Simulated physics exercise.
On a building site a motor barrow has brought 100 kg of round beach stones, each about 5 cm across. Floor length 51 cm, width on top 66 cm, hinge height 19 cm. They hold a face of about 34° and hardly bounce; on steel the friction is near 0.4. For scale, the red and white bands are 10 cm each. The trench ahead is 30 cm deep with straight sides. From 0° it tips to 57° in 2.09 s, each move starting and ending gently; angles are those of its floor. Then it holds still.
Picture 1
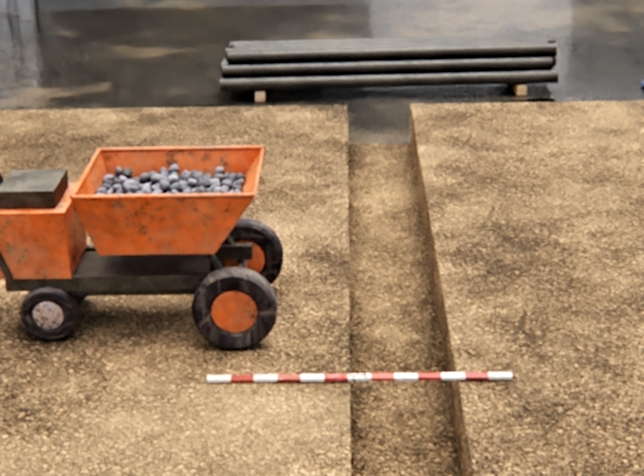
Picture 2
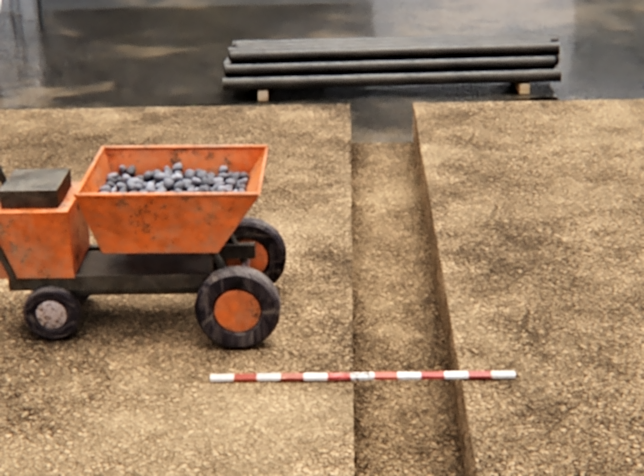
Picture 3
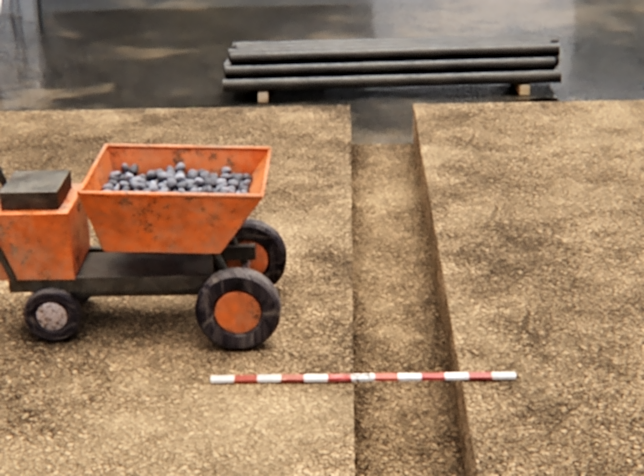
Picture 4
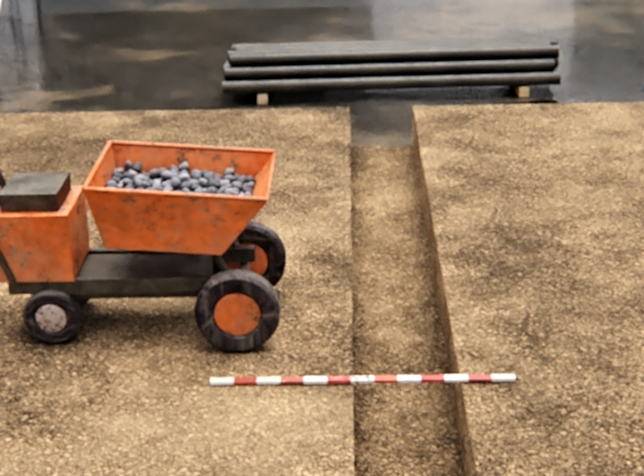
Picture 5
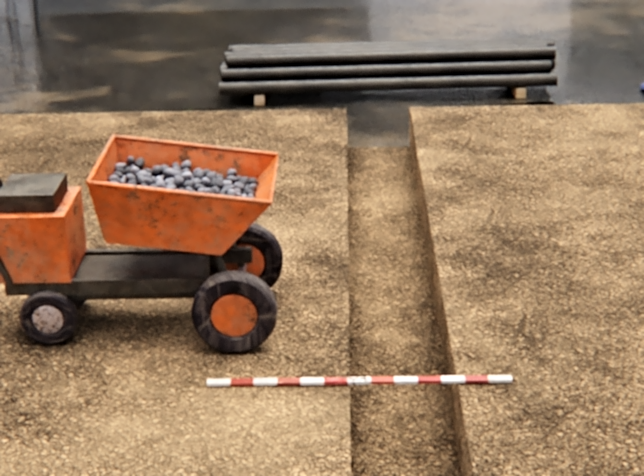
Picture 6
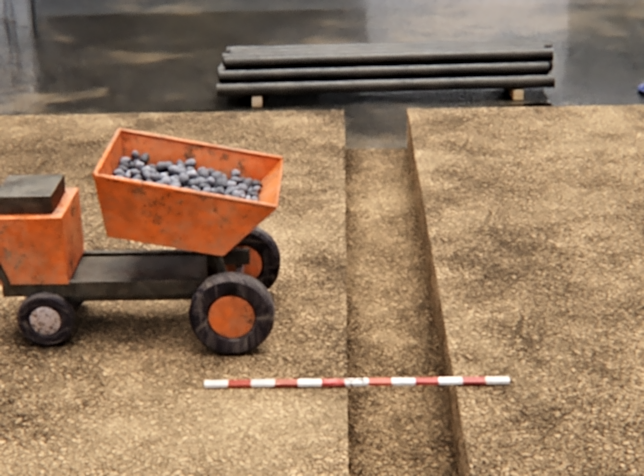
At first, an orange motor barrow stands left of a straight trench, its skip of round grey stones sitting level above a red and white banded rod. Then the skip's left end rises slowly and steadily, leaving its floor tilted slightly down towards the right, while the wheels stay put.
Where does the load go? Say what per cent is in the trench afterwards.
Roughly 54 per cent ends in the trench.
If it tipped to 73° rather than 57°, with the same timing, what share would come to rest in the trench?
It would be near 100 per cent.
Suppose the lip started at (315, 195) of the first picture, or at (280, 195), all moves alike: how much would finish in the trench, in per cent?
About 40 and 50 per cent.
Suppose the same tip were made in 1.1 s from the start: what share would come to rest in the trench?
It would be near 55 per cent.
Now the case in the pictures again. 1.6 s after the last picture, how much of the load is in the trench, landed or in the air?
Some 15 per cent.
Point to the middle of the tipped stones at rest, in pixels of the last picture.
Near (393, 375).
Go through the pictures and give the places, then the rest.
In the first picture, the skip is at 0°, its lip at (254, 195); the top of the load is at (178, 182).
In the second picture, lip at (258, 194), floor tilted 1°, highest stones at (182, 180).
In the third picture, the skip is at 2°, its lip at (262, 197); the top of the load is at (177, 181).
In the fourth picture, lip at (267, 200), floor tilted 4°, highest stones at (161, 177).
In the fifth picture, lip at (270, 203), floor tilted 8°, highest stones at (145, 173).
In the sixth picture, lip at (276, 207), floor tilted 11°, highest stones at (131, 166).
Then, 1.0 s after the last picture the floor is at 48°, 100 % in the skip; the foremost stones are at (329, 228).
Then, 1.6 s after the last picture the floor is at 57°, 84 % in the skip, 16 % in the trench; the foremost stones are at (425, 374).
Then, 1.9 s after the last picture the floor is at 57°, 69 % in the skip, 31 % in the trench; the foremost stones are at (440, 381).
Then, 3.9 s after the last picture the floor is at 57°, 46 % in the skip, 54 % in the trench; the foremost stones are at (440, 375).
